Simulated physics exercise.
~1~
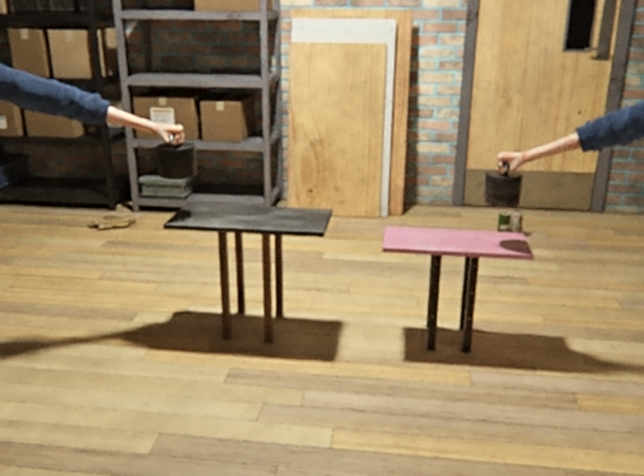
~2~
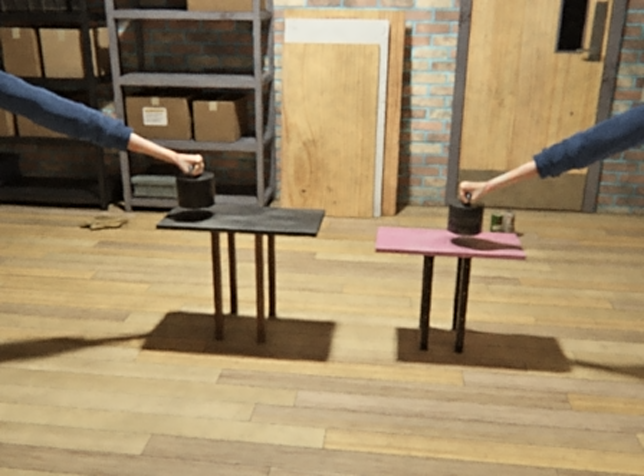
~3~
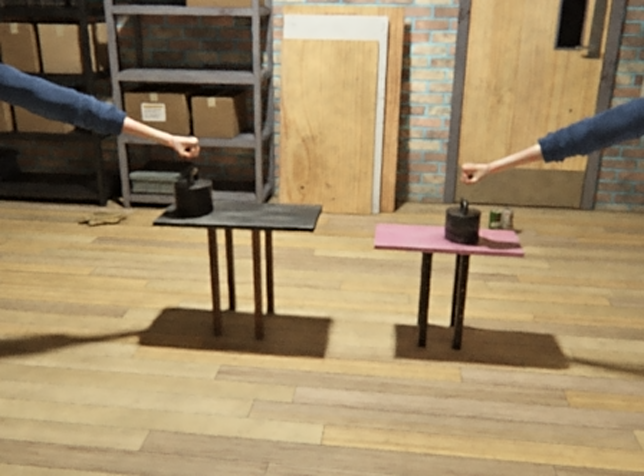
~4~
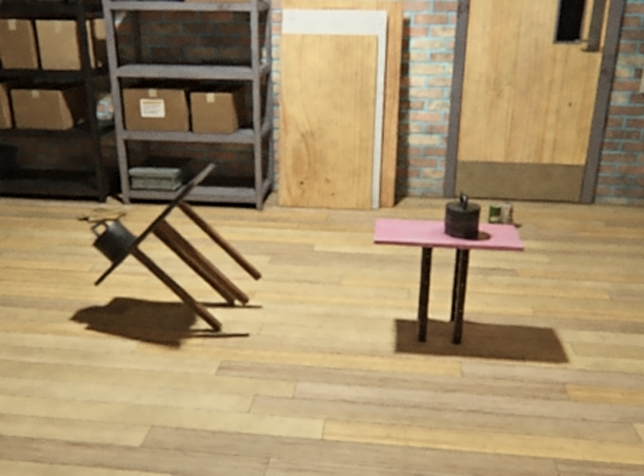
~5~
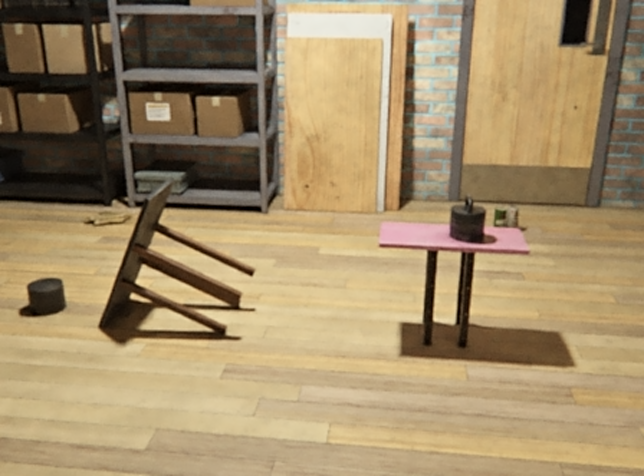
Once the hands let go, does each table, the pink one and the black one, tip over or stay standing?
The pink table stays flat on its feet, while the black table tips over to the left and its cylinder ends up on the floor.
Two hands set dark cylinders on tables, and the black table topples while the pink stands.
